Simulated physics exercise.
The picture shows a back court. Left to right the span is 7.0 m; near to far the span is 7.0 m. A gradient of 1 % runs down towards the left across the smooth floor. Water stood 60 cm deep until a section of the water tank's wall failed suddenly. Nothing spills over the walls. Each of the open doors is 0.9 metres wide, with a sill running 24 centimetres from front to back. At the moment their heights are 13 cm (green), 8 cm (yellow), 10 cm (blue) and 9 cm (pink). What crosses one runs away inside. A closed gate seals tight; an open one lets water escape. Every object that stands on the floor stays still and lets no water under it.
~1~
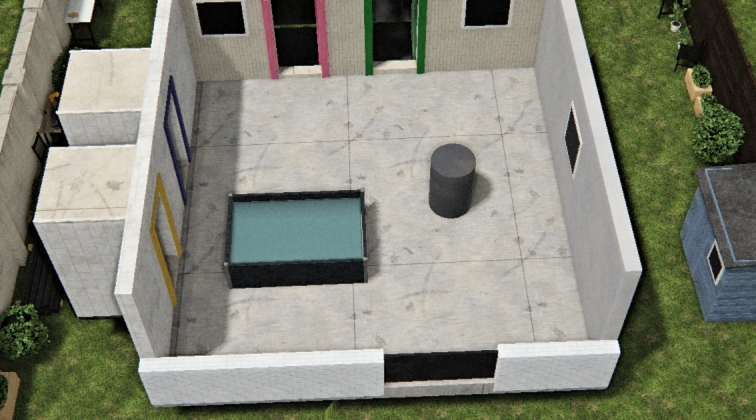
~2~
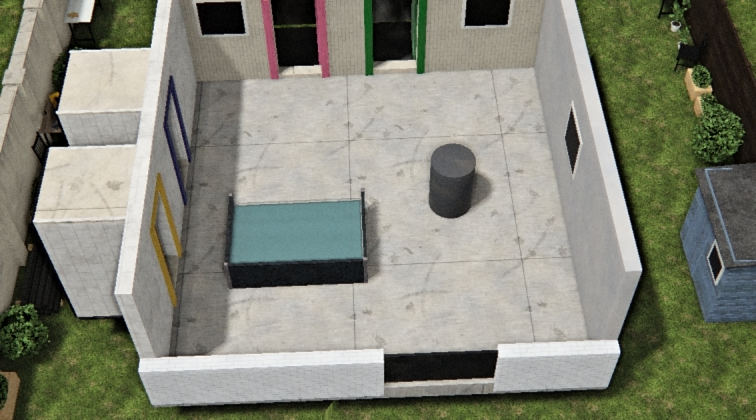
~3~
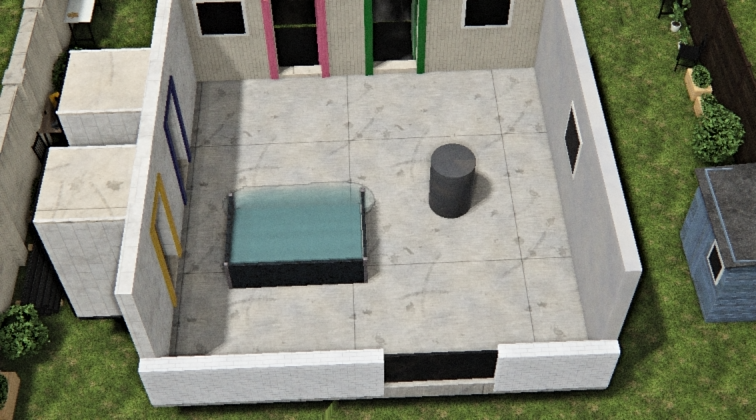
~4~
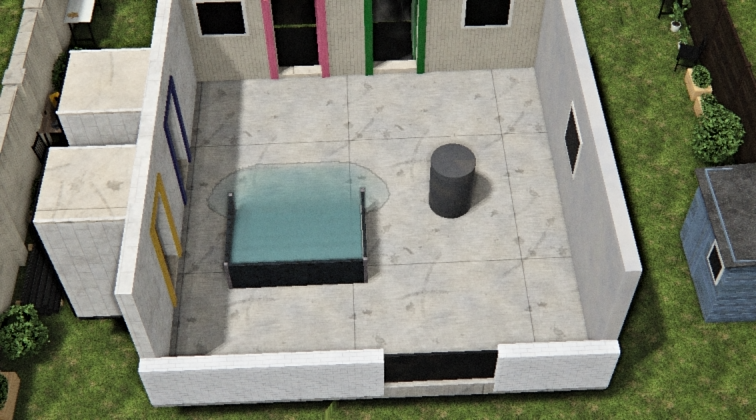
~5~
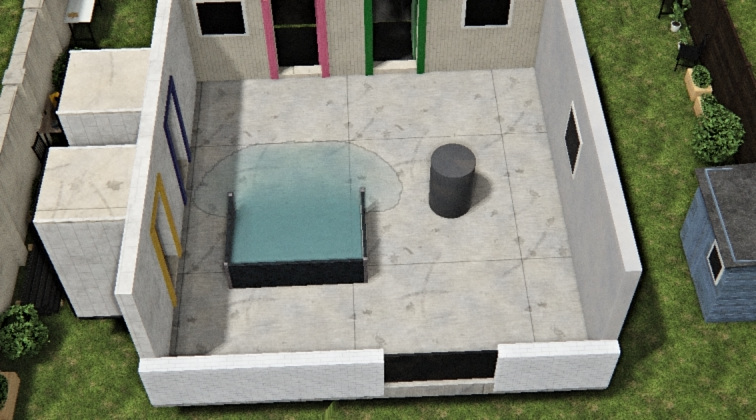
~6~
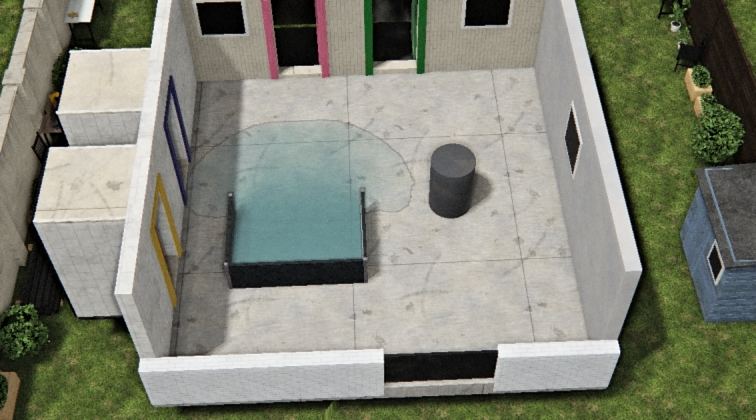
Water sits still in a dark rectangular tank in a pale walled court, seen from high above by an unmoving camera. A dark grey cylinder stands to the right, with pink and green doorways in the back wall and yellow and blue ones on the left. The tank's far side opens and the blue-green water pours out, fanning across the floor towards the back in a widening, rounded sheet.
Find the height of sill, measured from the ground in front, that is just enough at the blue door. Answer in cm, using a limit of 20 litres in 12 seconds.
Roughly 7 cm is just enough.
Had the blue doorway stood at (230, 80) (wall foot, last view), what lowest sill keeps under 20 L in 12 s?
Around 23 cm would do it.
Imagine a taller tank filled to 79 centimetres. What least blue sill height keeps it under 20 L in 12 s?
The step would need to be some 9.0 cm high.
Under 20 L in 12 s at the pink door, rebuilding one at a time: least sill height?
Pink - roughly 25 cm.
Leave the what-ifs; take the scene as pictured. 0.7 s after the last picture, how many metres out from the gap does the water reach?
4.0 m.
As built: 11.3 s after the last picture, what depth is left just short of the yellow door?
4.0 cm.
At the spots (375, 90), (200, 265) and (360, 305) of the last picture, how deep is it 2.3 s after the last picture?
Going through the spots in order gives 12, 0 and 0 centimetres.
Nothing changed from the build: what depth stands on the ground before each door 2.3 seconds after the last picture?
Door by door in centimetres - green 15, yellow 0, blue 6, pink 22.
Then, 0.7 s after the last picture water covers 35 % of the floor, deepest (22 cm) near (252, 215); 9 cm at the blue door, 0 litres in over its 10 cm sill.
Then, 2.3 s after the last picture water covers 40 % of the floor, deepest (26 cm) near (202, 124); 6 cm at the blue door, 1 litre in over its 10 cm sill.
Then, 11.3 s after the last picture water covers 100 % of the floor, deepest (7 cm) near (365, 375); 5 cm at the blue door, 2 litres in over its 10 cm sill.
At the blue door as built, the water peaked near 10 cm, 3.9 s after the last picture.
With a sill of 6.5 cm, 28 litres would have come in within the 12 s; with 9 cm, 5 litres. So under 20 litres takes about 7 cm.
